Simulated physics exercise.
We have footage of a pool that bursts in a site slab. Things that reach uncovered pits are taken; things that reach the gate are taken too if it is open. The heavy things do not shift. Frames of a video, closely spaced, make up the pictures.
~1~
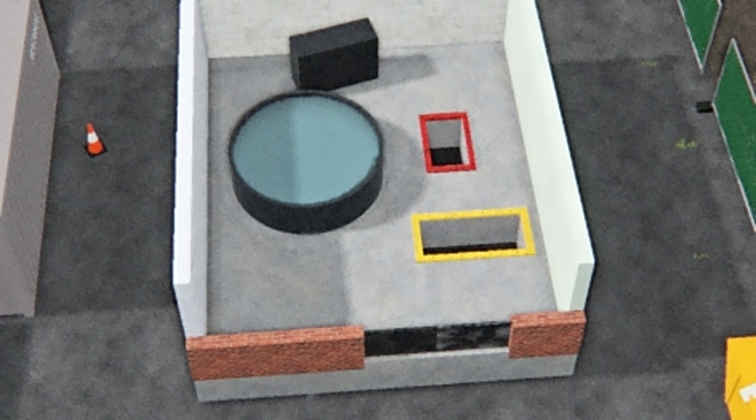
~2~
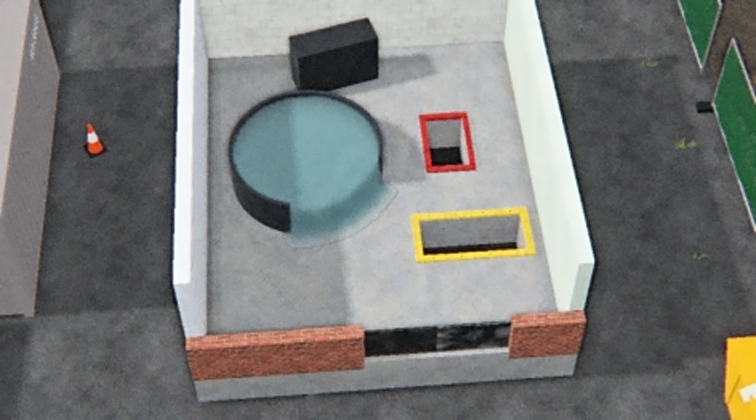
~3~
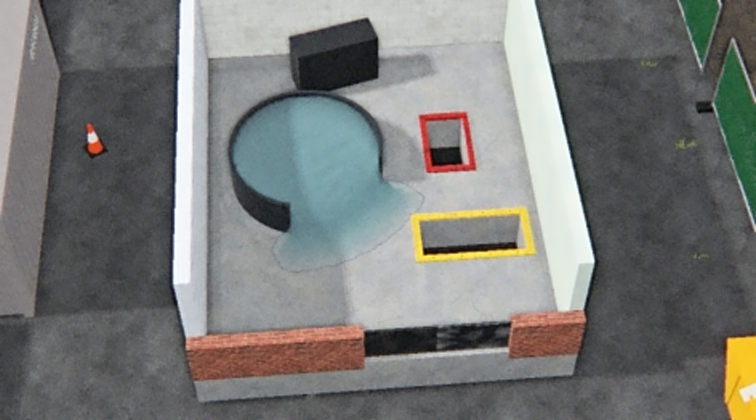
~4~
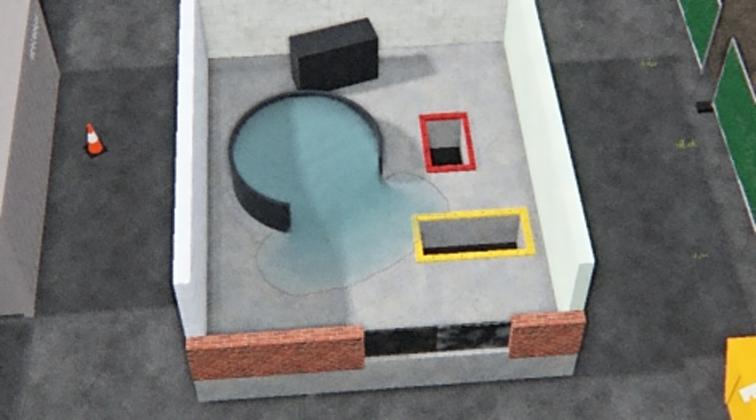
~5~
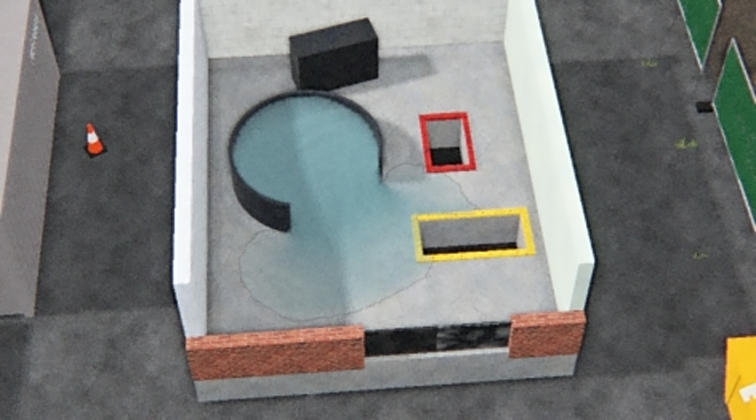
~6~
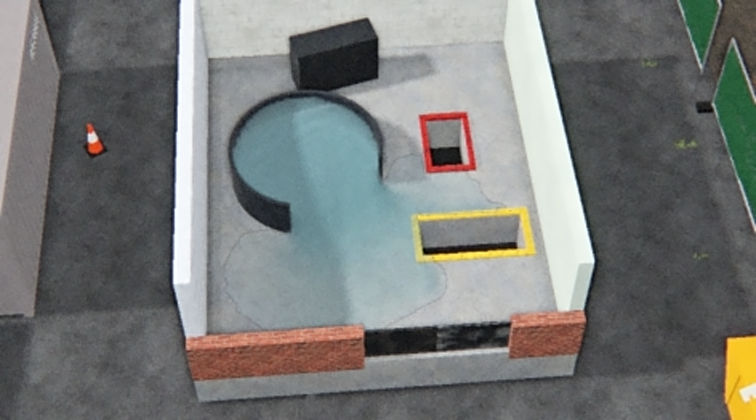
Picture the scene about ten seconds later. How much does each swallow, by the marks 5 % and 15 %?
Outcome: The gate carries off beneath five per cent; the yellow pit carries off upward of fifteen per cent; the red pit carries off beneath five per cent.
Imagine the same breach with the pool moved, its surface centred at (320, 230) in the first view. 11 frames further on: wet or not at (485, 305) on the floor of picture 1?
Looking at that spot, it would be inundated.
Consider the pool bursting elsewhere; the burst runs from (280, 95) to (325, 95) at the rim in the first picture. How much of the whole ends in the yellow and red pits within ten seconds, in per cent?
The yellow pit takes 8 per cent and the red pit 8 per cent.
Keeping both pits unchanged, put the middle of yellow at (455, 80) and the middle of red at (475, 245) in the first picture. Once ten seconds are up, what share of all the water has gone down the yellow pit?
The yellow pit takes 10 per cent.
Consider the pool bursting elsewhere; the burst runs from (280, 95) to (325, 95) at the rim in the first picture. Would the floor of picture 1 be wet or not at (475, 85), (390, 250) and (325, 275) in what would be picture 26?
The first would be drenched, the second still unwetted and the third still unwetted.
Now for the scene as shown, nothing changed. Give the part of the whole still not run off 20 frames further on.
Estimate: Near 82 %.
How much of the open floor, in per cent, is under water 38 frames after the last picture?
That should be about 75 %.
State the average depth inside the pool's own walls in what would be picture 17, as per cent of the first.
Roughly 42 percent.
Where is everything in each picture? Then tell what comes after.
Still water in the round pool at (306, 149), in the first picture.
Water pours out at (347, 213) and has run to (290, 243), in the second picture.
Water pours out at (347, 215) and has run to (287, 266), in the third picture.
The front is at (278, 283), out from the gap at (348, 216), in the fourth picture.
Water pours out at (348, 216) and has run to (475, 210), in the fifth picture.
Water pours out at (348, 216) and has run to (501, 208), in the sixth picture.
A moment on, water covers 40 % of the floor; the gate 0 %, the yellow pit 5 %, the red pit 0 %.
Next, water covers 45 % of the floor; the gate 0 %, the yellow pit 10 %, the red pit 0 %.
Then, water covers 55 % of the floor; the gate 0 %, the yellow pit 17 %, the red pit 0 %.
Later, water covers 75 % of the floor; the gate 0 %, the yellow pit 29 %, the red pit 0 %.
In the end, water covers 95 % of the floor; the gate 0 %, the yellow pit 38 %, the red pit 0 %.
